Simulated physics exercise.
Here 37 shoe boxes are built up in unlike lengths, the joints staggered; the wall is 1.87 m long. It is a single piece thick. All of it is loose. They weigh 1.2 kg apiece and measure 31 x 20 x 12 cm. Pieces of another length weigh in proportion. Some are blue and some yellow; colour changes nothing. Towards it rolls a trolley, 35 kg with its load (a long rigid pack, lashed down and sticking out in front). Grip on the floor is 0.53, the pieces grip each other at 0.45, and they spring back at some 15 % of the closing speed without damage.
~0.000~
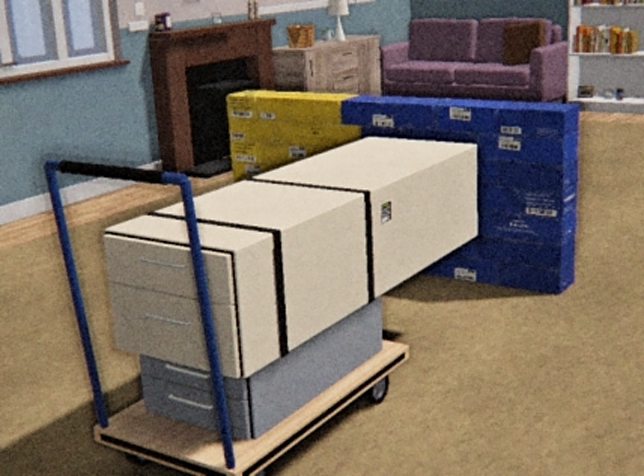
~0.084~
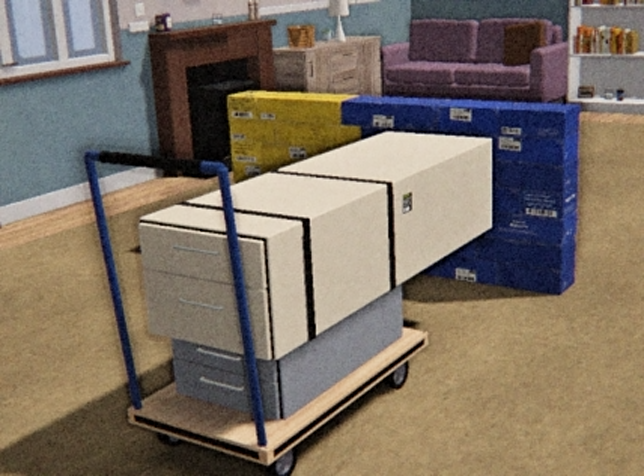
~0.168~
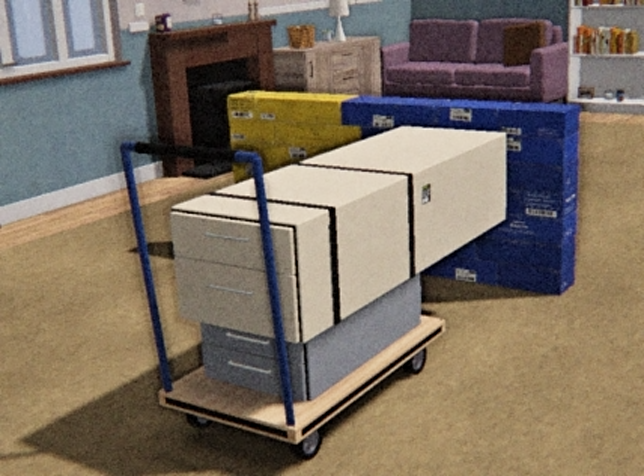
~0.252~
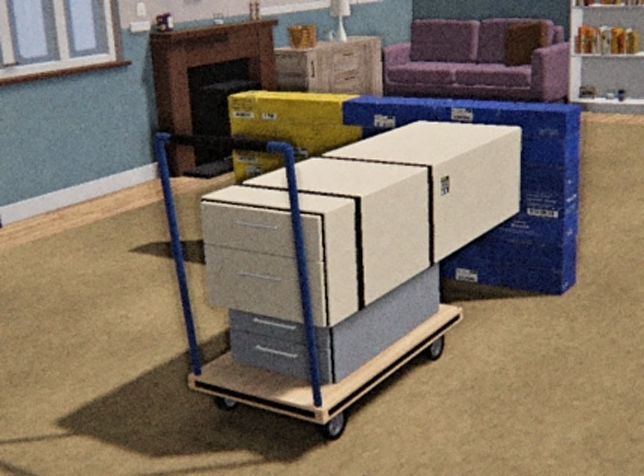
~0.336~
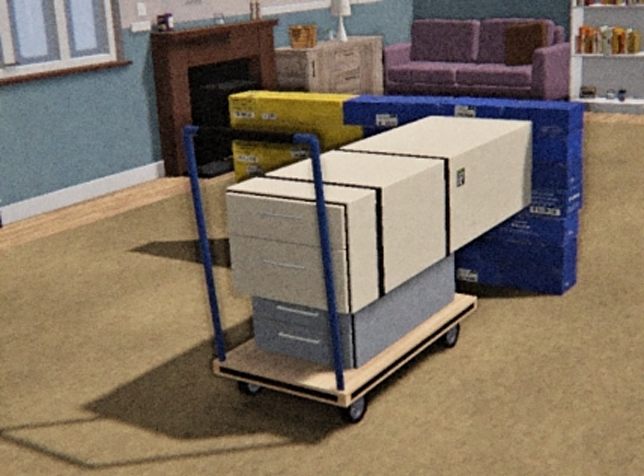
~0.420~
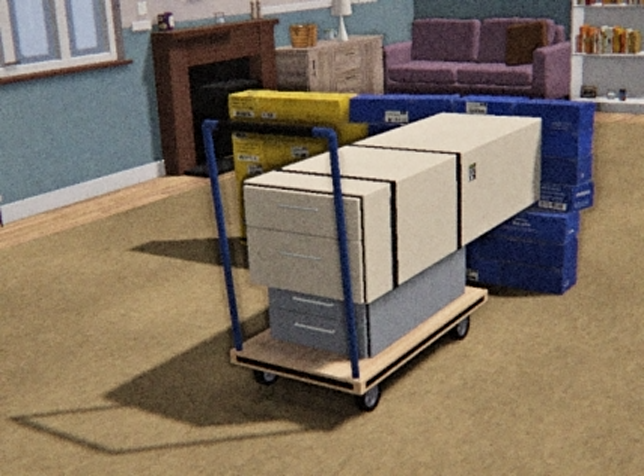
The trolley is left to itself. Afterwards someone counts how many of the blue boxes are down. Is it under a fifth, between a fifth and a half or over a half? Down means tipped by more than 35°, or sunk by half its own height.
It comes to more than a half.
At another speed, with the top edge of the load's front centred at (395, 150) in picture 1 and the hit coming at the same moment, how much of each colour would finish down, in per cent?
In that case blue 50, yellow 0 per cent.
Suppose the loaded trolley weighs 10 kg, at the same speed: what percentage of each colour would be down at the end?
Then blue 60, yellow 0 per cent.
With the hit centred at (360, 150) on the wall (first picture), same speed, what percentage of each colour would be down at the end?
Then blue 30, yellow 40 per cent.
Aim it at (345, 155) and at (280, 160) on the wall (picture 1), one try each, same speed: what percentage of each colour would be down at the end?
Blue 30 then 30, yellow 40 then 80 per cent.
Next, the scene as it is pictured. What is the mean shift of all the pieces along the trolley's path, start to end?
About 30 cm.
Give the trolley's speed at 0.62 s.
Near 0.9 m/s.
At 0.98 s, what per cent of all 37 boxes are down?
At that moment 35 per cent.
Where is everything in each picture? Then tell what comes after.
In the first frame (pixels give the middle of a visible side), load (471, 176) 53 cm short of the wall; top blue box (531, 123); top yellow box (241, 107); none has stirred.
In the second frame, load (487, 169) 39 cm short of the wall; top blue box (531, 124).
In the third frame, load (501, 162) 25 cm short of the wall; top blue box (531, 124).
In the fourth frame, load (515, 155) 10 cm short of the wall; top blue box (532, 124).
In the fifth frame, load (527, 149) 27 mm into the wall's line; top blue box (536, 121) 28 mm from its place; movement in 10 of them.
In the sixth frame, load (537, 145) 12 cm into the wall's line; top blue box (547, 117) 4° from how it stood; top yellow box (243, 107); movement in 13 of them.
After 0.62 s, load 31 cm past the wall's line, still rolling; 9 of the 21 blue boxes down (9 of 37 in all colours); top blue box 36° from how it stood, 11 cm lower.
After 0.98 s, load 60 cm past the wall's line, still rolling; 13 of the 21 blue boxes down (13 of 37 in all colours); top blue box on its side.
In the end (2.6 s), load 81 cm past the wall's line, stopped; 13 of the 21 blue boxes down (13 of 37 in all colours); top blue box upside down; top yellow box unmoved. That is 62 per cent. From the last view, middles, top yellow box near (253, 104).
